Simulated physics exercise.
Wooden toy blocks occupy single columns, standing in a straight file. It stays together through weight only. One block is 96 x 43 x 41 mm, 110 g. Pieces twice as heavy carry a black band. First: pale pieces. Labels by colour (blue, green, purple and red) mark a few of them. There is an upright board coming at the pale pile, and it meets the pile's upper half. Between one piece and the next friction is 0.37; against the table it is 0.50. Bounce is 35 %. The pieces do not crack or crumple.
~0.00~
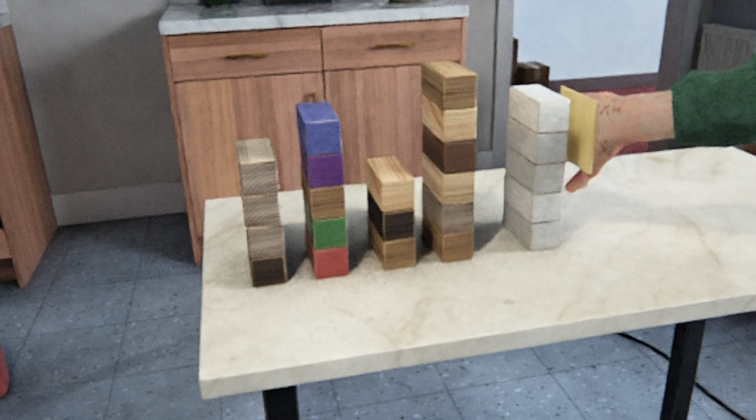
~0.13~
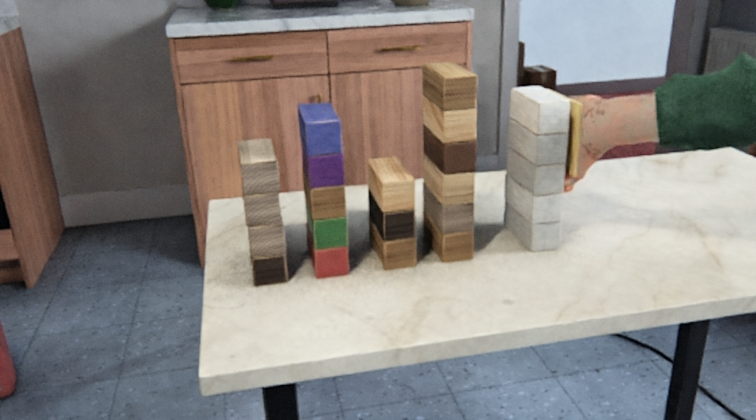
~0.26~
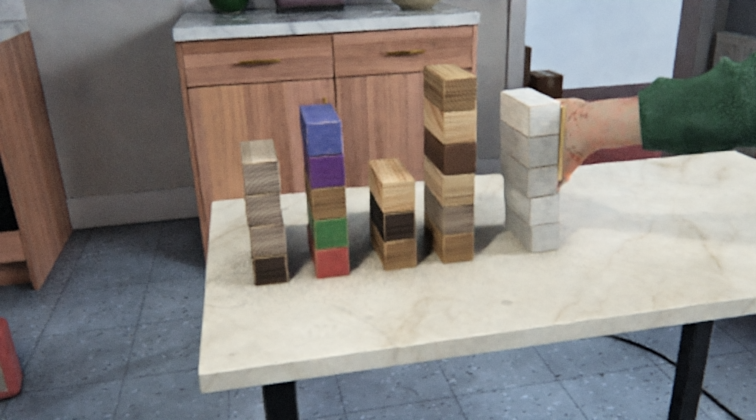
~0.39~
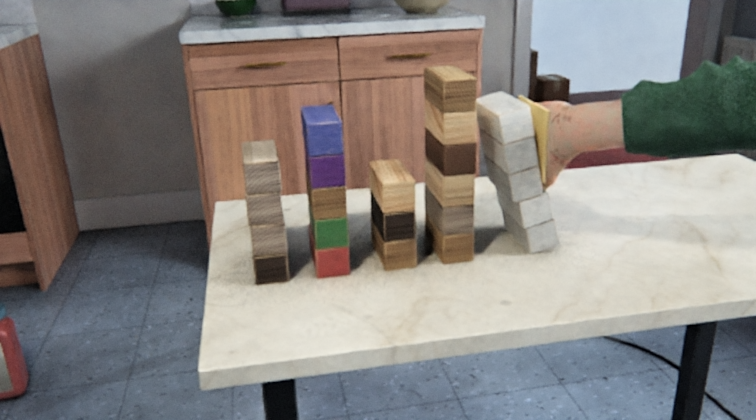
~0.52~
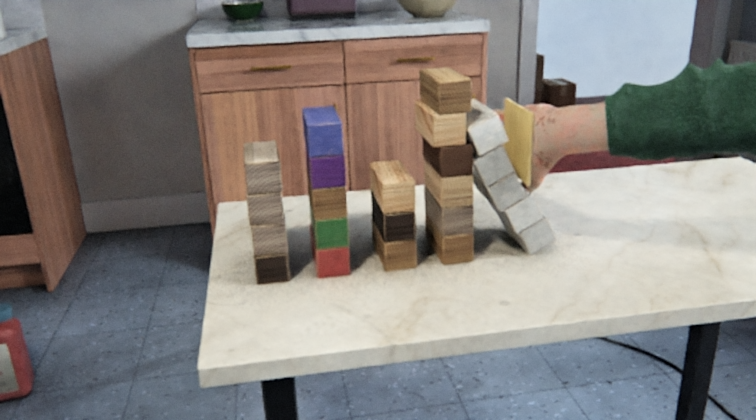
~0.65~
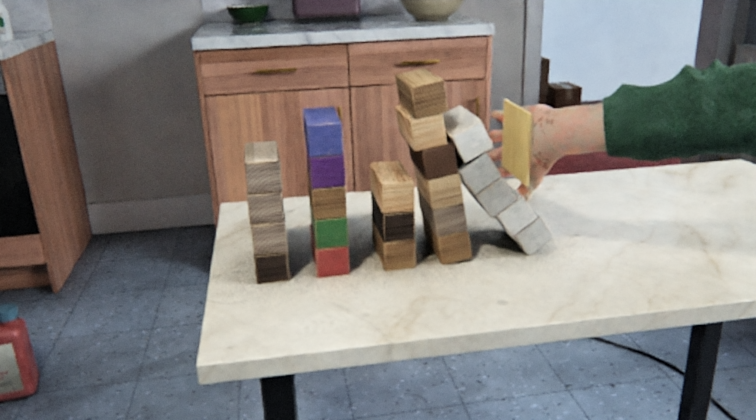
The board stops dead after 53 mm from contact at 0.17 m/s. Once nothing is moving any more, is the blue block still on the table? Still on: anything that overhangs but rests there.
No, it has come off.
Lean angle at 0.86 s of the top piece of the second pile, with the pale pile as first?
Its lean is roughly 20 degrees.
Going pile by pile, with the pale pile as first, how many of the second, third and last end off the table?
Counting each pile, the second has 1, the third 0 and the last 4.
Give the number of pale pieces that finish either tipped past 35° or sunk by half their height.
5.
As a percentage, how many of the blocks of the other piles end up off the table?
About 45 per cent.
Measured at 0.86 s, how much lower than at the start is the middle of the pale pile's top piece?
Roughly 6 cm.
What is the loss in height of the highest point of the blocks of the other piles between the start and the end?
Roughly 14 centimetres lower at the end.
After 0.86 s, 5 of the pale pile down; none of the 18 other blocks off the table, 10 disturbed; blue block 3° from how it stood.
After 1.18 s, 5 of the pale pile down; none of the 18 other blocks off the table, 18 disturbed; blue block 24° from how it stood, 54 mm lower; green block 48° from how it stood.
After 1.60 s, 5 of the pale pile down; 7 of the 18 other blocks off the table; blue block on its side; green block on its side.
After 1.98 s, 5 of the pale pile down; 8 of the 18 other blocks off the table; blue block on its side; green block on its side.
In the end (2.2 s), 5 of the pale pile down; 8 of the 18 other blocks off the table; blue block 67° from how it stood, 88 cm lower; green block on its side; purple block 55° from how it stood, 84 cm lower. From the last view, middles, green block near (265, 254).
